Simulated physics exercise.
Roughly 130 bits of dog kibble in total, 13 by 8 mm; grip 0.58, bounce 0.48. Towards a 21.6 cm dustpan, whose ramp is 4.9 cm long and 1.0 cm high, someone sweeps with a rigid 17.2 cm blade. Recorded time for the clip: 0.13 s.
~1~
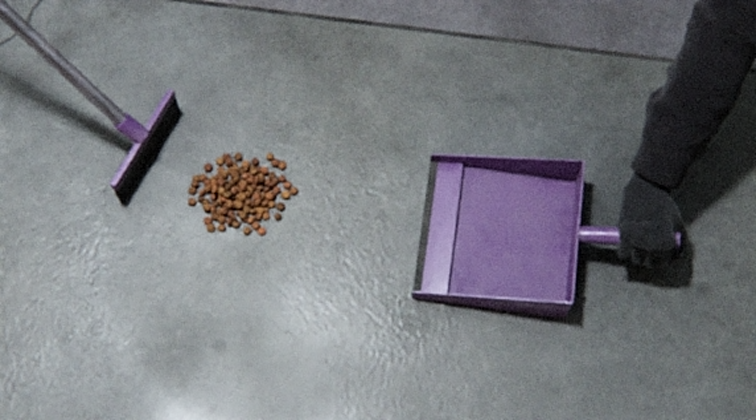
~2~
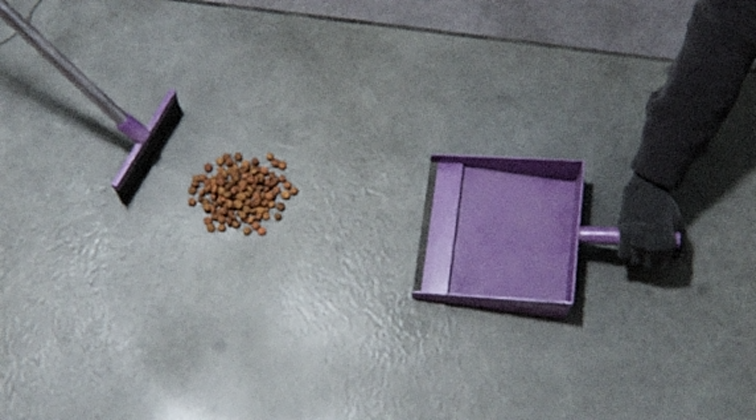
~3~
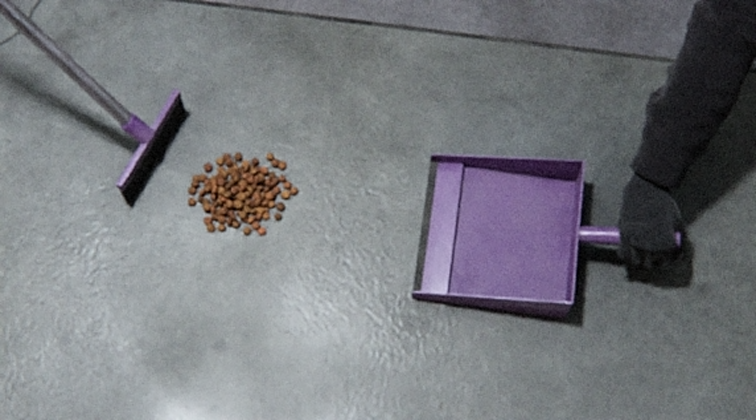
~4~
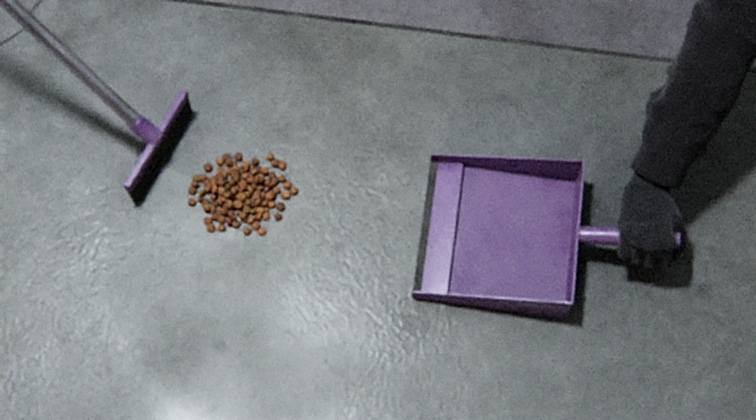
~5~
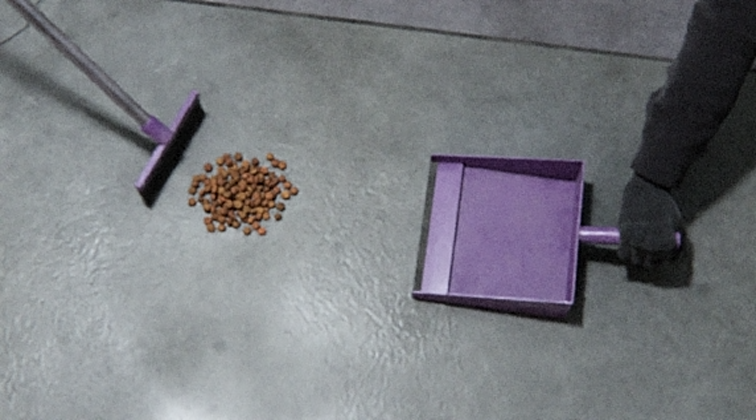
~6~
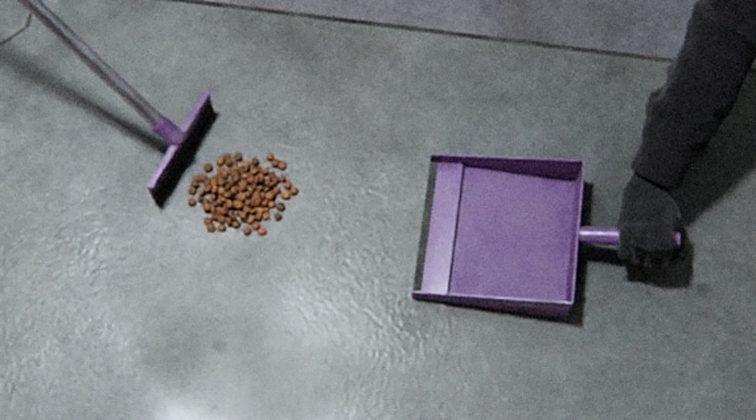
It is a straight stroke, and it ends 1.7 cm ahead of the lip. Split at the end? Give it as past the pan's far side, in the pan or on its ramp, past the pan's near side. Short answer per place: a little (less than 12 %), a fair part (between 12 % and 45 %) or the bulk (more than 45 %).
Far side - a little, pan - a little, near side - a little.
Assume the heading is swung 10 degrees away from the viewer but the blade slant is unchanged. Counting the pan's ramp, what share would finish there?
It would be near 0 per cent.
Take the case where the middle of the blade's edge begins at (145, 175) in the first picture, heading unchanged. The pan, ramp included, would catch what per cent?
Estimate: ~ 5 %.
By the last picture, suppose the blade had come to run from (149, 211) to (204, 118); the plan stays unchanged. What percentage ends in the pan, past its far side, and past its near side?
Per cent by place - pan 10, far side 0, near side 55.
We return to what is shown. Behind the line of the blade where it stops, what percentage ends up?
Around 50 per cent.
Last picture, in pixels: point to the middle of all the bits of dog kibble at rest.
(363, 228).
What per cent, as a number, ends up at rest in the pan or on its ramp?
Roughly 0 percent.
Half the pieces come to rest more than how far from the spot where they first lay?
It works out to roughly 18 cm.
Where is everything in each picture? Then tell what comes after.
Blade from (115, 186) to (171, 95), moved 0.0 cm, 0 of the pieces shifted so far; middle of the pieces at (241, 190); pan at (509, 239), in the first frame.
Blade from (117, 186) to (173, 95), moved 0.2 cm, 0 of the pieces shifted so far; middle of the pieces at (241, 190), in the second frame.
Blade from (122, 187) to (177, 95), moved 0.9 cm, 0 of the pieces shifted so far; middle of the pieces at (241, 190), in the third frame.
Blade from (129, 187) to (185, 96), moved 2.0 cm, 0 of the pieces shifted so far; middle of the pieces at (241, 190), in the fourth frame.
Blade from (140, 188) to (195, 96), moved 3.6 cm, 0 of the pieces shifted so far; middle of the pieces at (241, 190), in the fifth frame.
Blade from (152, 188) to (207, 97), moved 5.3 cm, 0 of the pieces shifted so far; middle of the pieces at (241, 190); pan at (509, 239), in the sixth frame.
Then, 0.23 s after the last picture, middle of the blade 21 cm from the lip; 0 % over the lip, far side 0 %, near side 0 %.
Then, 0.39 s after the last picture, middle of the blade 10 cm from the lip; 0 % over the lip, far side 0 %, near side 0 %.
Then, 0.67 s after the last picture, middle of the blade 4 cm from the lip; 0 % over the lip, far side 5 %, near side 0 %.
In the end, far side 5 %, pan 0 %, near side 0 %, in front of the lip or behind the blade 95 %.
